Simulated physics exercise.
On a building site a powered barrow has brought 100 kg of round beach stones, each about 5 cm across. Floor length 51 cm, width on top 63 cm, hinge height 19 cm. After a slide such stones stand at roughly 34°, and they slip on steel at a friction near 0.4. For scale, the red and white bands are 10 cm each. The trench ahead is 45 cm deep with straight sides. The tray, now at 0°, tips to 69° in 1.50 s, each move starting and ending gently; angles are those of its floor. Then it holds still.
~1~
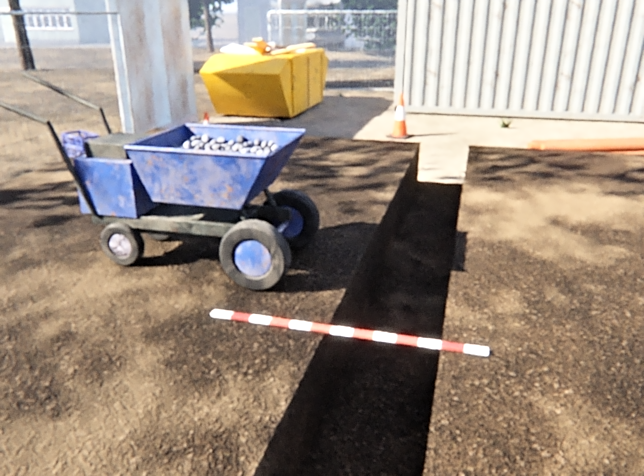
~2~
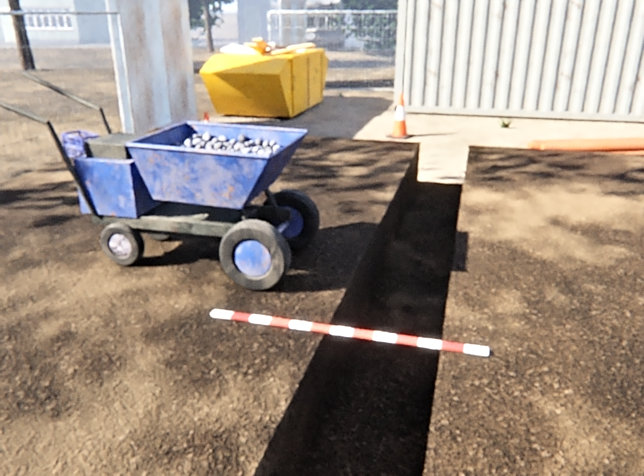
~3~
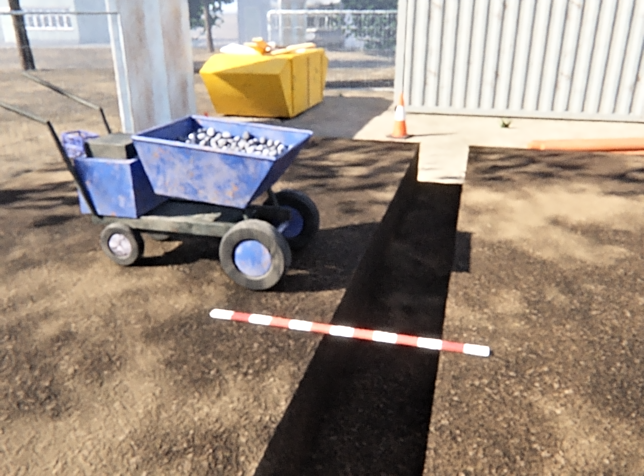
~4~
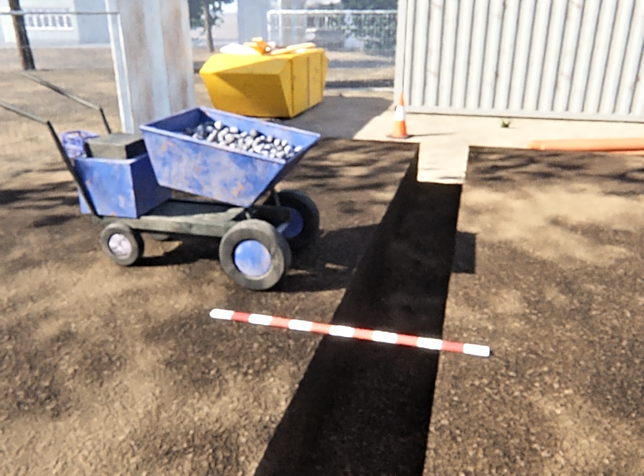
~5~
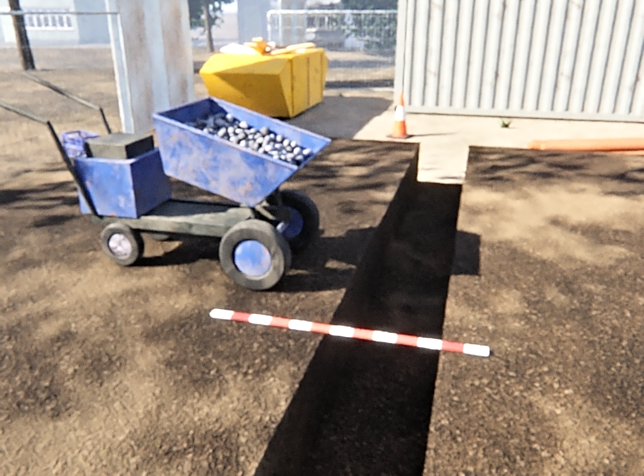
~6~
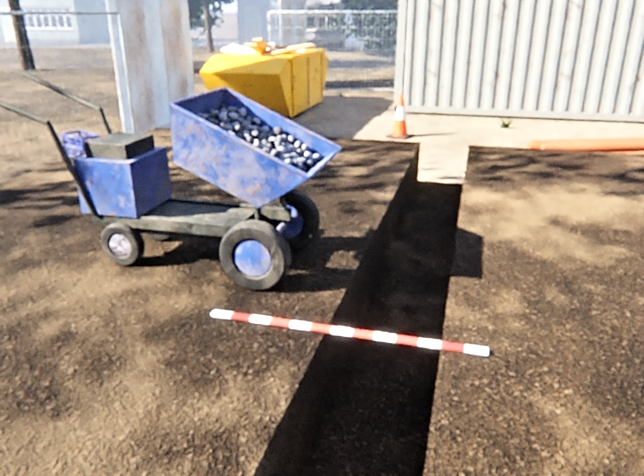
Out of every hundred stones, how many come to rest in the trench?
Close to 100 in a hundred.
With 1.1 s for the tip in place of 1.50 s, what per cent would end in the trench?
In that case some 100 per cent.
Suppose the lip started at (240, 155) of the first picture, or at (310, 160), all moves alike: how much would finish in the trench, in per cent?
About 100 and 65 per cent.
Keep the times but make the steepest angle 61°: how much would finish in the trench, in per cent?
It would be near 65 per cent.
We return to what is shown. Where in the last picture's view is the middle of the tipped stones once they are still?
Their middle is at about (407, 344).
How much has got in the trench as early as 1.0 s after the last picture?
Some 40 per cent.
Then, 0.5 s after the last picture the floor is at 58°, 100 % in the tray; the foremost stones are at (354, 210).
Then, 1.0 s after the last picture the floor is at 69°, 61 % in the tray, 39 % in the trench; the foremost stones are at (444, 346).
Then, 1.4 s after the last picture the floor is at 69°, 33 % in the tray, 66 % in the trench; the foremost stones are at (462, 355).
Then, 3.3 s after the last picture the floor is at 69°, 0 % in the tray, 100 % in the trench; the foremost stones are at (473, 352).
